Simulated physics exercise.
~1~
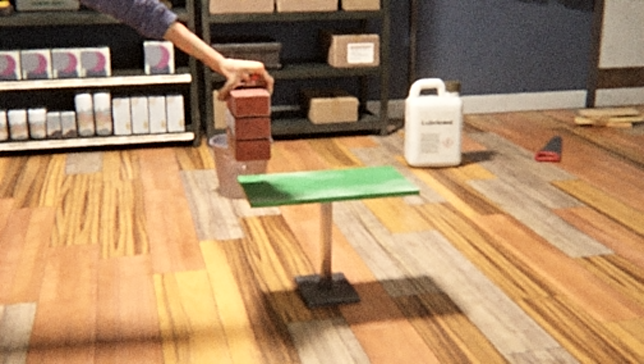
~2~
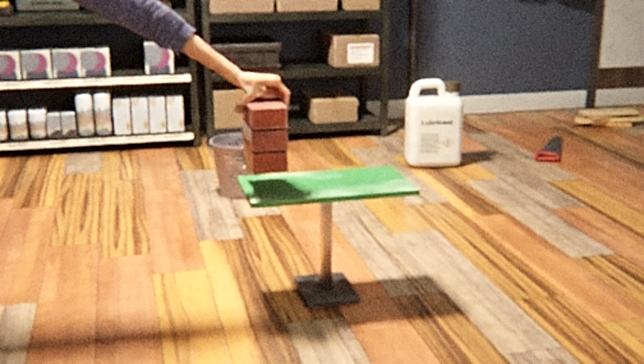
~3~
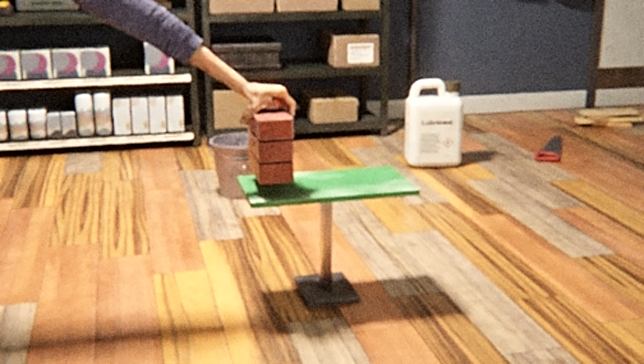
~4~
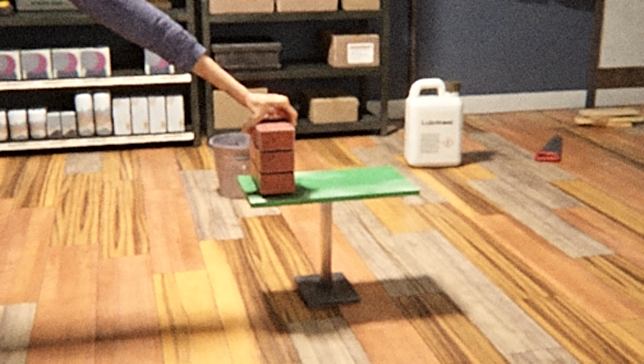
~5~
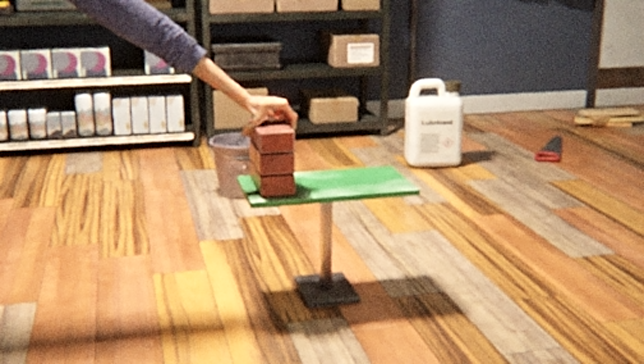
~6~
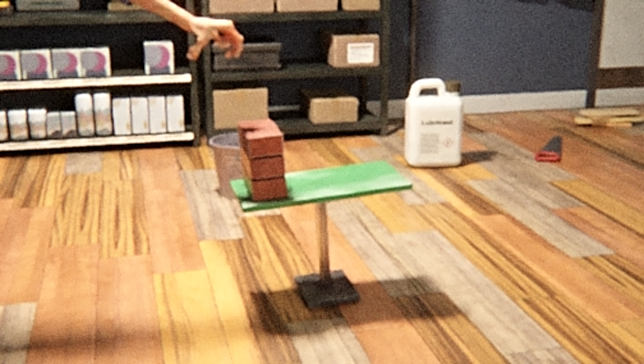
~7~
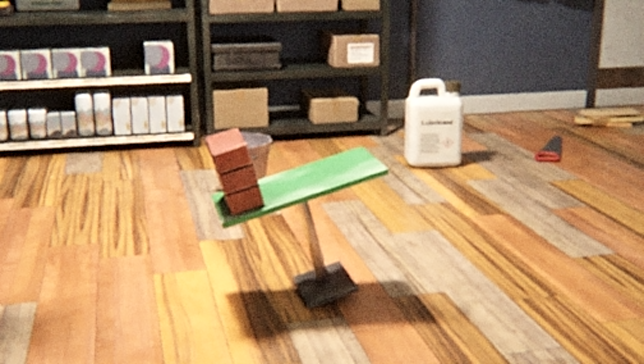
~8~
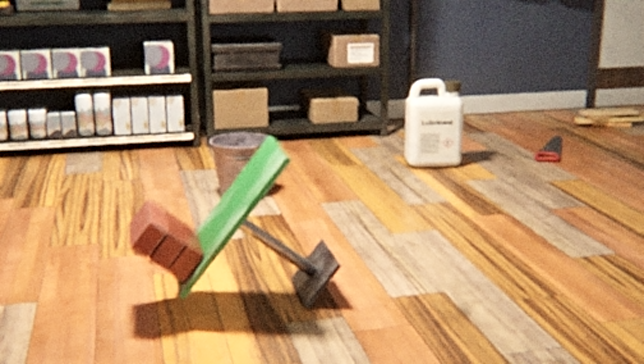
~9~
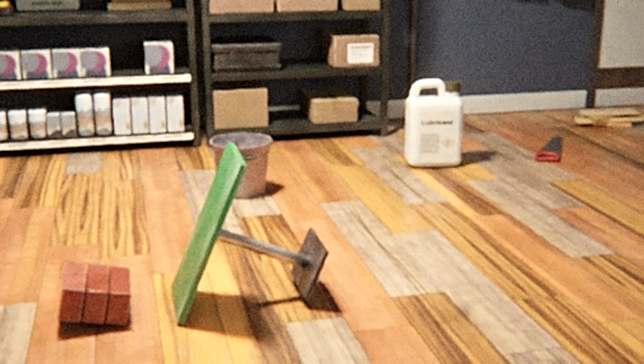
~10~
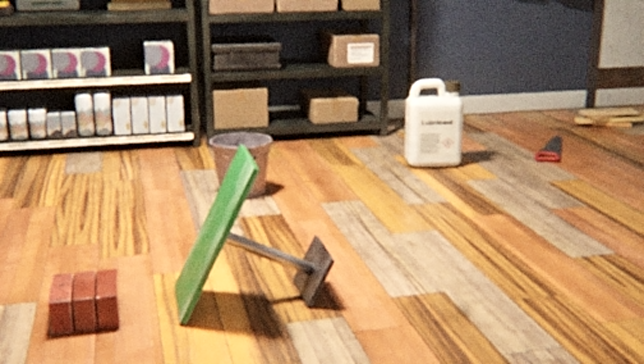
To begin with, a hand reaches in from the upper left and lowers a stack of three red bricks toward the left end of a small green table on a single post. The bricks settle near that edge, and the hand rests on them briefly while the table stays level. Then the fingers let go and draw back, and the tabletop begins to dip left. It tips further, the base lifting, and the bricks slide off toward the floor. At the end, the bricks lie on the wooden planks at left, beside the overturned table leaning on its edge.
